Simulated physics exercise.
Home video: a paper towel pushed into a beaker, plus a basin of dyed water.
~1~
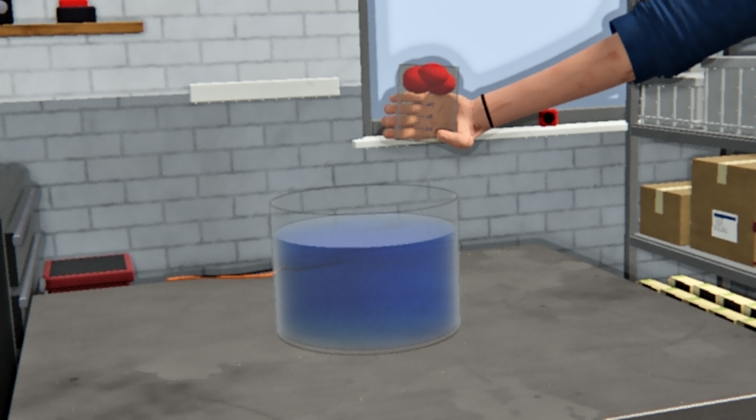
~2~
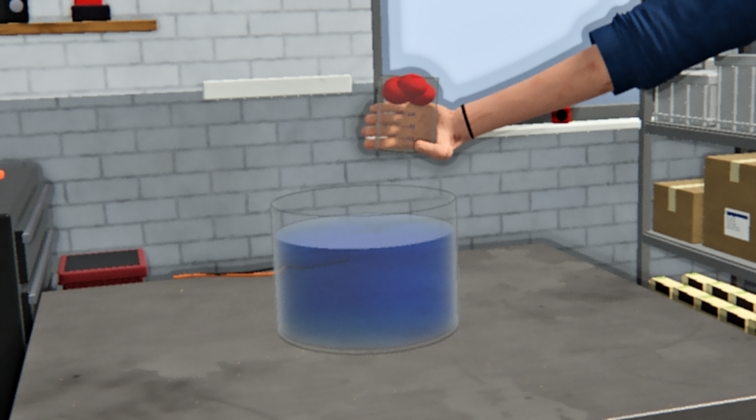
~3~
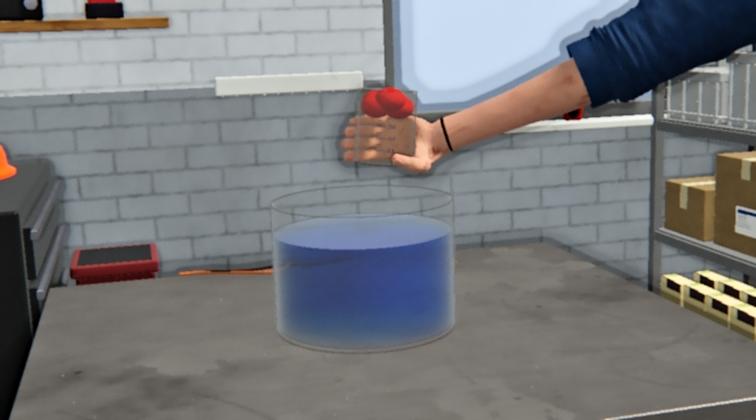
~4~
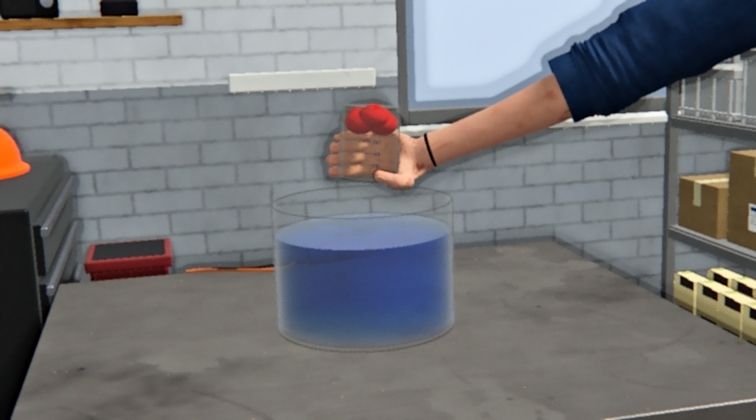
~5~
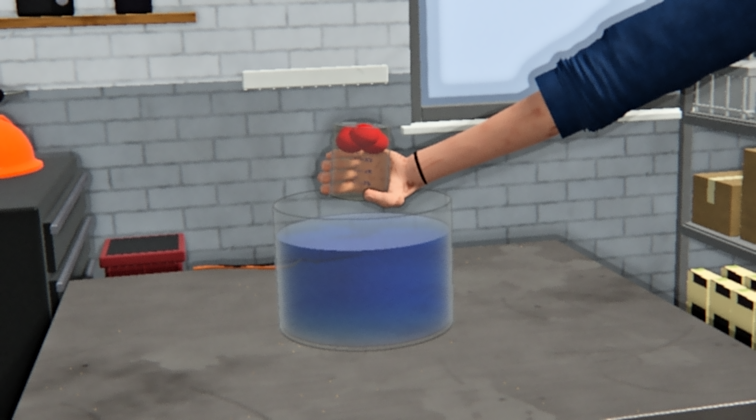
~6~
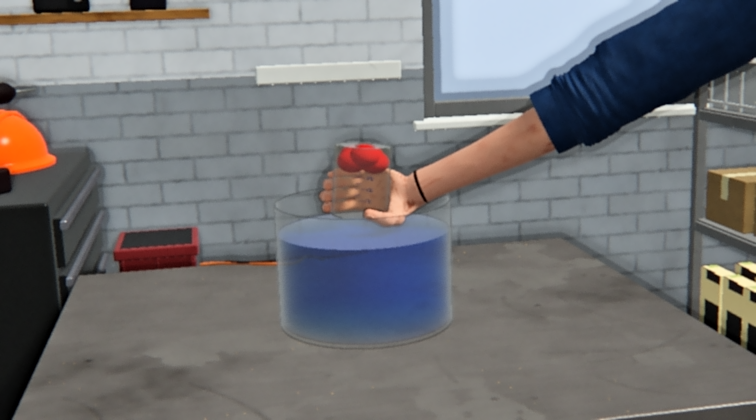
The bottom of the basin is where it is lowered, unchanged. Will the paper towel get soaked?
No, the paper towel stays dry.
A moment on, the beaker enters the dyed water.
Further on, air is trapped inside and holds the level down.
When it is over, the beaker is under, still full of air, and the paper towel is dry.
